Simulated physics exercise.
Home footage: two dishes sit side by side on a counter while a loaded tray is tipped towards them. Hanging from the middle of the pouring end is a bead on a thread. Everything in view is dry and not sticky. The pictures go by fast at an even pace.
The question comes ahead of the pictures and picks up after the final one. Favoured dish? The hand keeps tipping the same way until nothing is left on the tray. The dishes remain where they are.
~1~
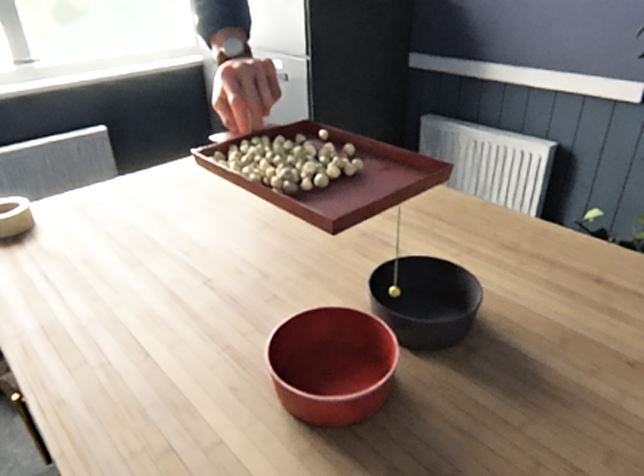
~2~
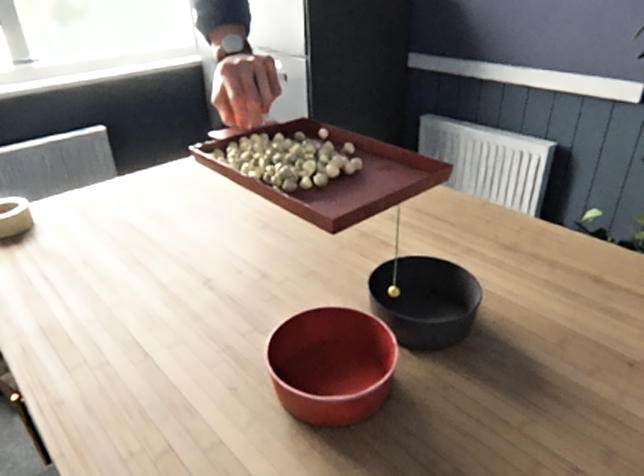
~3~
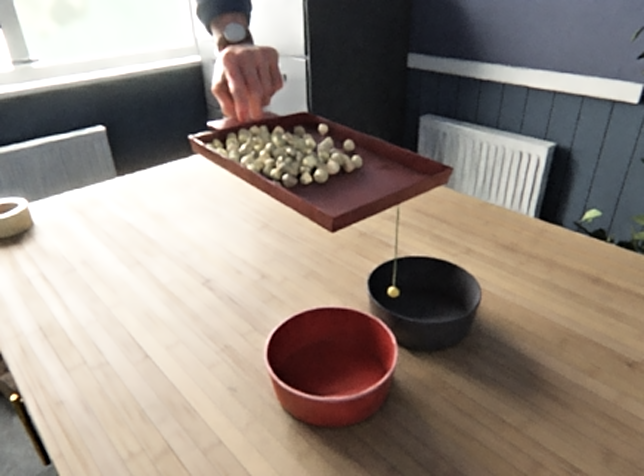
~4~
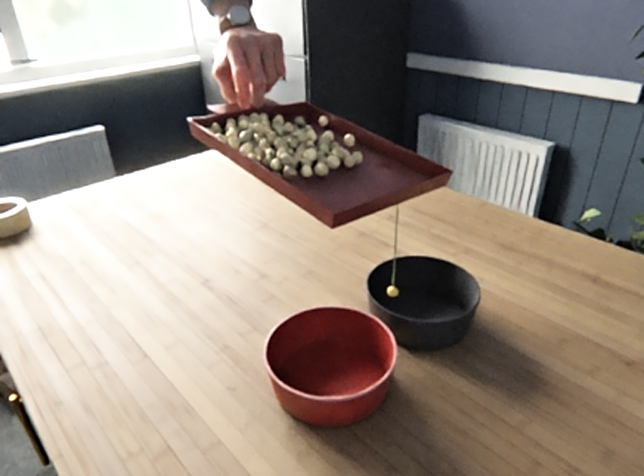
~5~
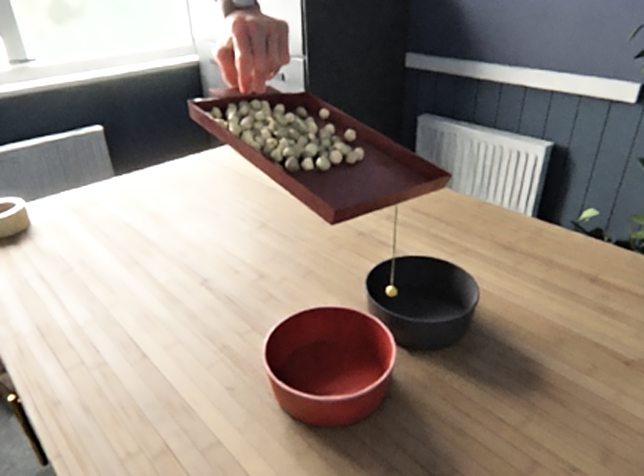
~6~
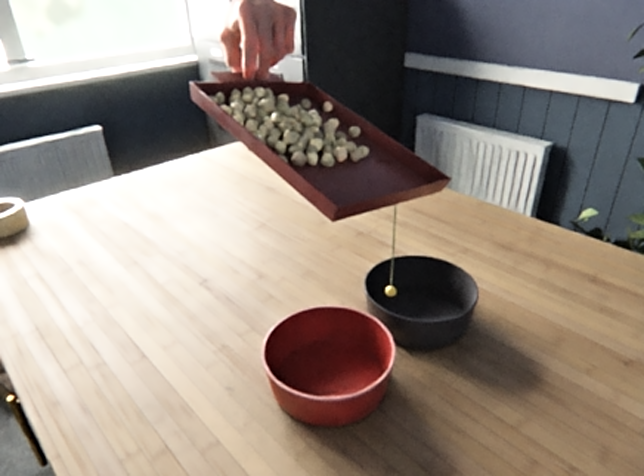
Looks to me like the dish on the right ends up with more.
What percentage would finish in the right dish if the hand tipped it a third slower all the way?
About 80 %.
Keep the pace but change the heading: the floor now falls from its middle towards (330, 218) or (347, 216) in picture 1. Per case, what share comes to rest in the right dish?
I'd say roughly 0 percent with the first slope, 0 percent with the other.
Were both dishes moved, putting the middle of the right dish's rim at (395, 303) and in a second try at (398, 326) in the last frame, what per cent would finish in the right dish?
It would be roughly 40 per cent, followed by roughly 20 per cent.
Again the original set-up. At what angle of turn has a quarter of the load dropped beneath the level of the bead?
Roughly 85°.
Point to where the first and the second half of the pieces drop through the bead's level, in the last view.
The opening part goes through (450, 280); what follows goes through (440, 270).
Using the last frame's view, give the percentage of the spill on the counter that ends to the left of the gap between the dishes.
Roughly 10 percent.
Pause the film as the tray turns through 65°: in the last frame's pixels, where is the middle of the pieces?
The load's middle is around (411, 166).
Soon after the last picture, tray tipped steeply; most on the tray; a stray few in the right dish; a small part outside both; a small part in the air.
A little later, tray tipped past a quarter turn; about two thirds on the tray; about a quarter in the right dish; a small part outside both; a small part in the air.
Later still, tray tipped past a quarter turn; most in the right dish; about a quarter outside both.
At rest, tray tipped past a quarter turn; none in the left dish; most in the right dish; about a quarter outside both.
